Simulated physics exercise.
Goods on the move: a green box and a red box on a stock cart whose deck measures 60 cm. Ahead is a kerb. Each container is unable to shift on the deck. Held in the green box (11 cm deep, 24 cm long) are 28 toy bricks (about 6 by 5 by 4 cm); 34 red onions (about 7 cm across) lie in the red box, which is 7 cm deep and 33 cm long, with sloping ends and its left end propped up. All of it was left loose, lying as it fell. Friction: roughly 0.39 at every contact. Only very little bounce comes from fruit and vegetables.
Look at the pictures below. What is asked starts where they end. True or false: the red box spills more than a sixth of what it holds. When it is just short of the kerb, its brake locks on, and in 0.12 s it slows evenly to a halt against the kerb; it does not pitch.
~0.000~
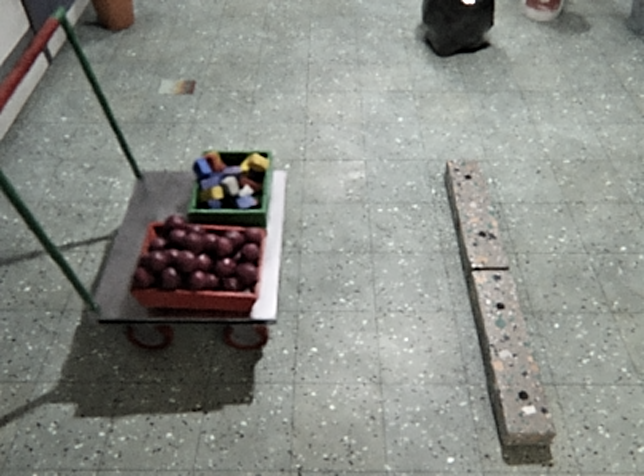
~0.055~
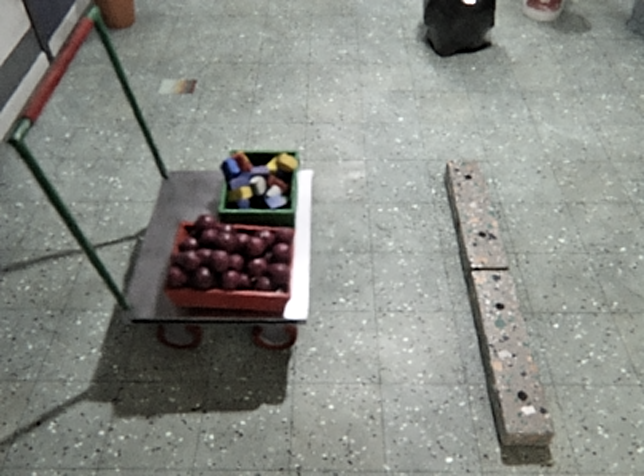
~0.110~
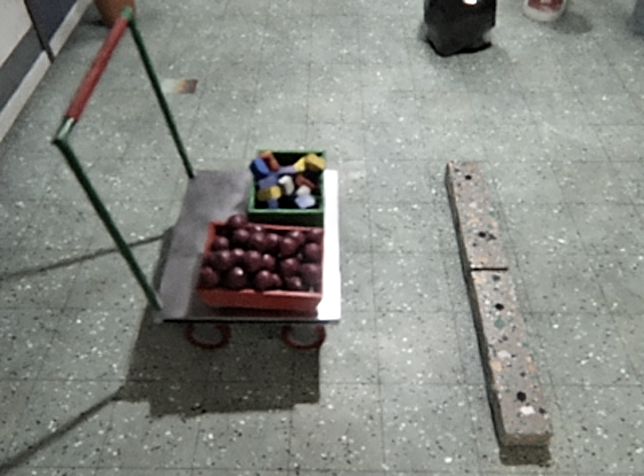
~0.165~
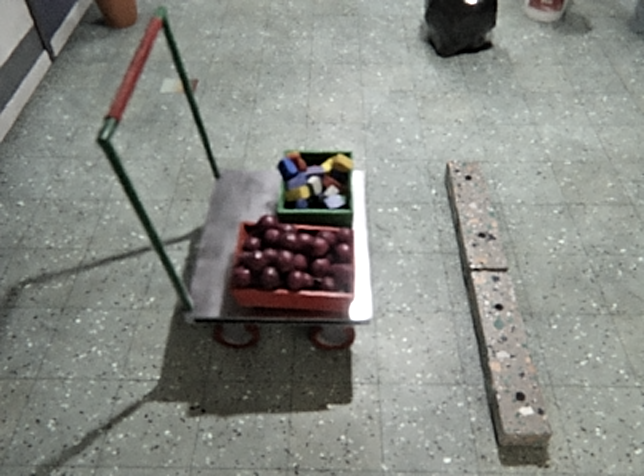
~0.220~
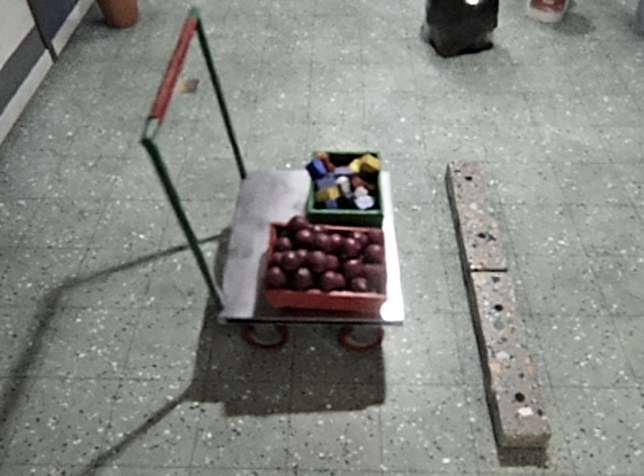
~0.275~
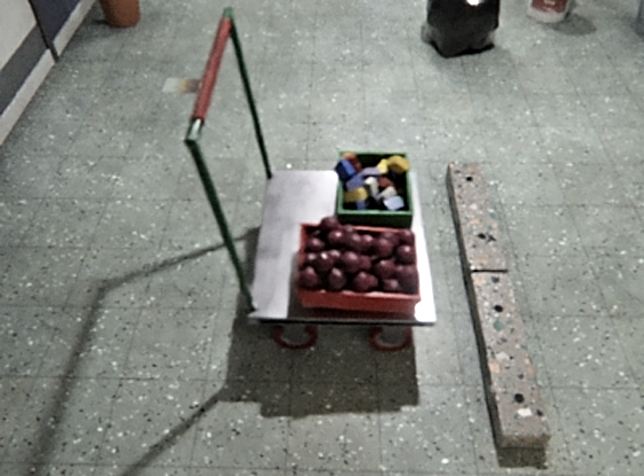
True.
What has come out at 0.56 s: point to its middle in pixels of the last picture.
I'd point to somewhere close to (502, 258).
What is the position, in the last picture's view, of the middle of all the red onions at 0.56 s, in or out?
I'd say near (454, 267).
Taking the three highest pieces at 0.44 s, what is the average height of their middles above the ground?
About 44 cm up.
After 0.34 s, the brake bites.
After 0.44 s, 0 of 28 out of the green box and 0 of 34 out of the red box.
After 0.56 s, 1 of 28 out of the green box and 7 of 34 out of the red box.
After 0.79 s, 2 of 28 out of the green box and 12 of 34 out of the red box.
Outcome (at 1.29 s), 2 of 28 out of the green box and 13 of 34 out of the red box. Asked share, 13 of 34, 38 per cent.
